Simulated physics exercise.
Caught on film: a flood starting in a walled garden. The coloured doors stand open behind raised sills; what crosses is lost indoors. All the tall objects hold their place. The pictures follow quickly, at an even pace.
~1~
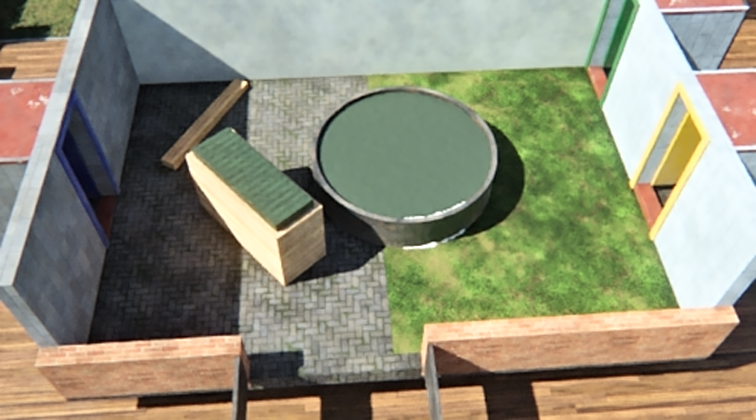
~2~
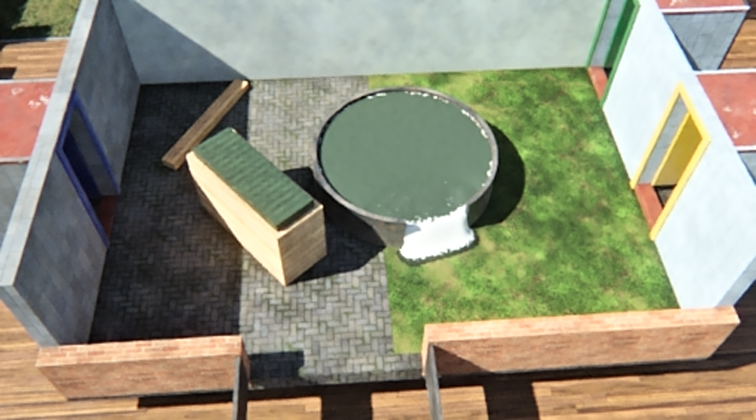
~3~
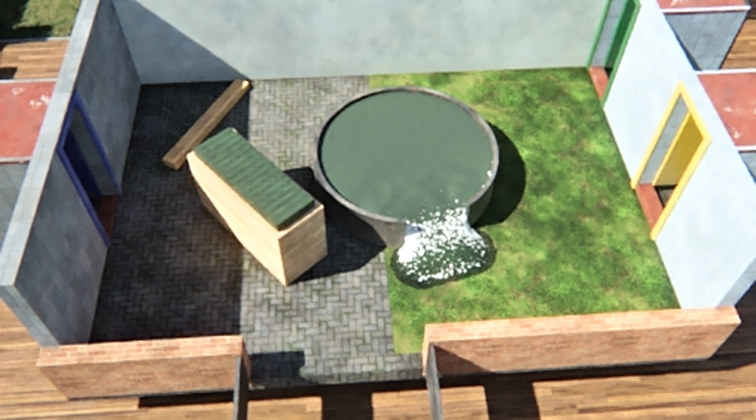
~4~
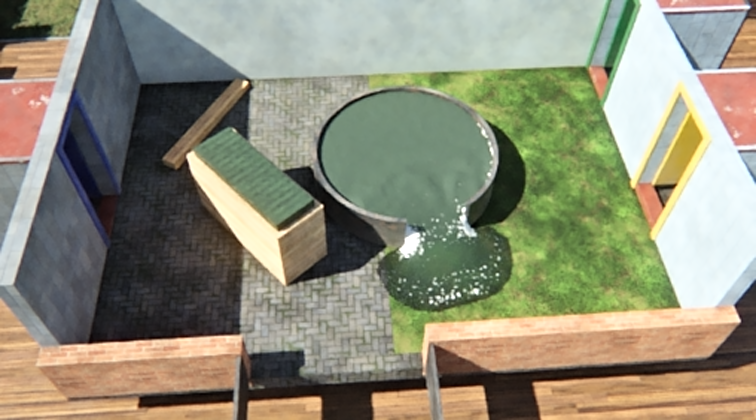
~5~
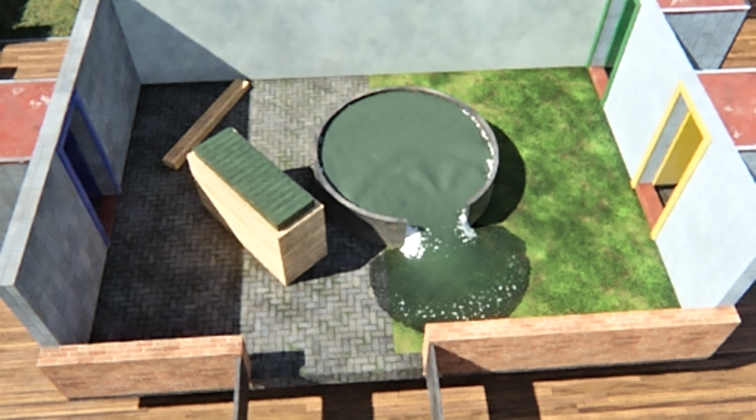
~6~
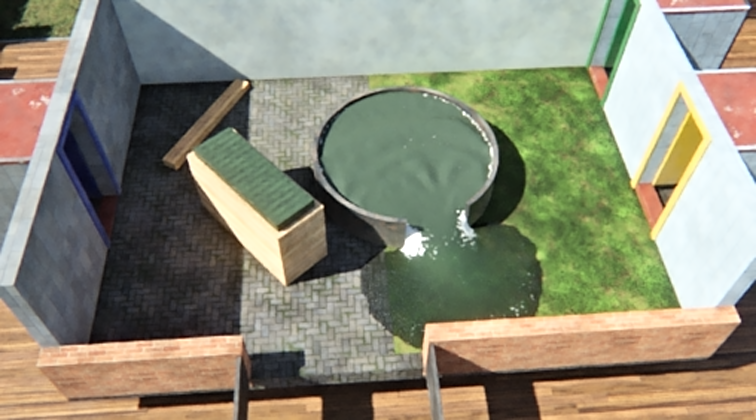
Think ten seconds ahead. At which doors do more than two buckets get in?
The green door holds within the limit; the blue door holds within the limit; the yellow door holds within the limit.
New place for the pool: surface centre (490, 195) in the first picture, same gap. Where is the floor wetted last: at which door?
The door marked blue.
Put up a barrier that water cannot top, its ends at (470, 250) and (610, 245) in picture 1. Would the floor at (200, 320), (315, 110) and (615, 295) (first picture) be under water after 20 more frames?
In turn: Awash, no water, wet.
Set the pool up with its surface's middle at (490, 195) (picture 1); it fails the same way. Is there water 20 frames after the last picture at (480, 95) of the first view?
There: Dry.
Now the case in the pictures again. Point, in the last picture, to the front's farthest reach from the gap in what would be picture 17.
Close to (683, 335).
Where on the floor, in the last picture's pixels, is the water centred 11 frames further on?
Close to (428, 211).
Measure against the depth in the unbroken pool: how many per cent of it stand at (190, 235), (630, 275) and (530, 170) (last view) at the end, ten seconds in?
About 6, 20 and 14 per cent.
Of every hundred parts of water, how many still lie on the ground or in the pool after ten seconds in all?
About 84 per cent.
A moment on, water covers 15 % of the floor; the green door not reached, the blue door not reached, the yellow door not reached.
Next, water covers 20 % of the floor; the green door not reached, the blue door not reached, the yellow door not reached.
Then, water covers 30 % of the floor; the green door not reached, the blue door not reached, the yellow door wet at the sill, nothing in.
Later, water covers 55 % of the floor; the green door wet at the sill, nothing in, the blue door not reached, the yellow door wet at the sill, nothing in.
In the end, water covers 75 % of the floor; the green door wet at the sill, nothing in, the blue door wet at the sill, nothing in, the yellow door wet at the sill, nothing in.
